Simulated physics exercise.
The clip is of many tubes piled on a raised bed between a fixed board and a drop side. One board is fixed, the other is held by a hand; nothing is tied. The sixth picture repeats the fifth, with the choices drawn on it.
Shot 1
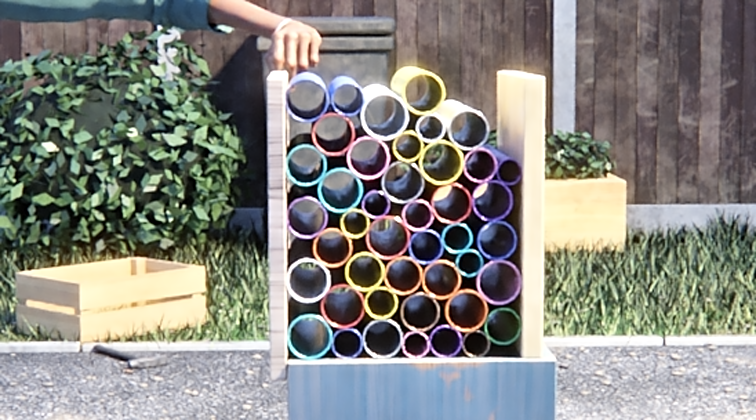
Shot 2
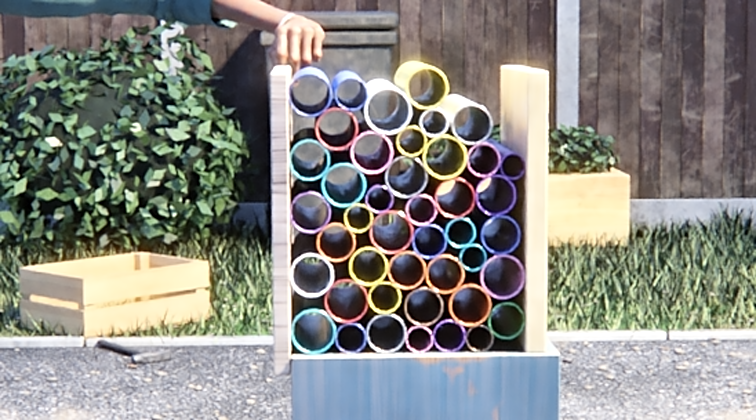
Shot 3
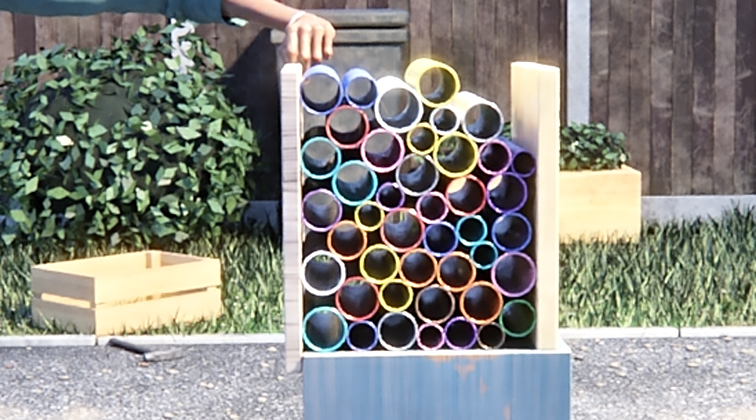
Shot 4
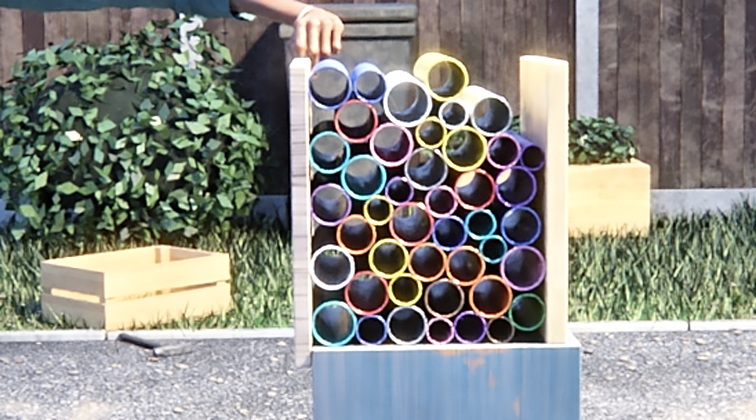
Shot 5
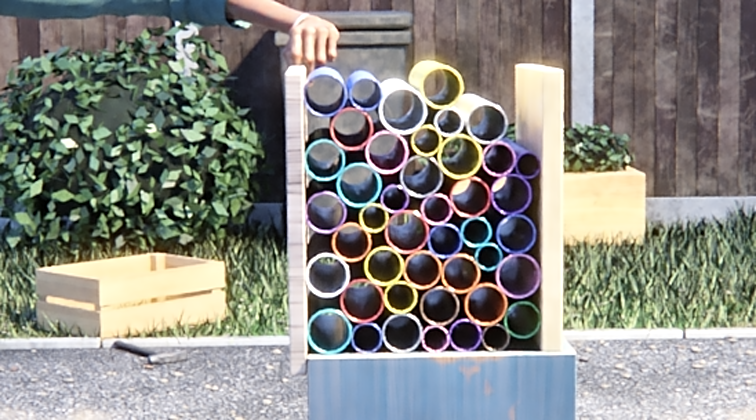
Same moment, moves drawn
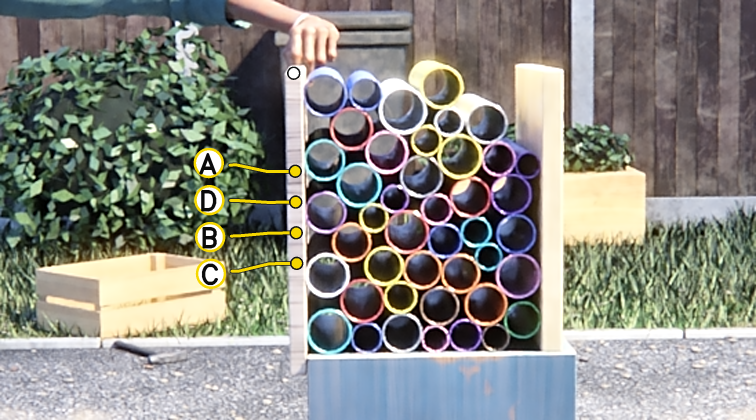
To begin with, colourful tubes sit stacked between two upright wooden boards on a blue-grey base, while a hand reaches in from the left and holds the top of the left board. The view then shifts slightly back and forth, but the hand stays put and the tubes show no clear movement within the stack.
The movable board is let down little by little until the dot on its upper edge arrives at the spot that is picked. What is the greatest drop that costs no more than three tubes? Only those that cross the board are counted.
It can be let down to D.
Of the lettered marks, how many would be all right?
Two of the four.
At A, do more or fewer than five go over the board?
At A, fewer than five.
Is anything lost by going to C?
At C: Yes.
On the marked copy, A at (295, 171); B at (296, 233); C at (296, 263); D at (296, 202); the white dot at (294, 73).
Taking D. A third of the way, top of the board (303, 132).
Two thirds of the way, top of the board (304, 199).
When it is over, top of the board (305, 201), one out over the board.
As for the rest, A one out over the board; B more than three out over the board; C more than three out over the board.
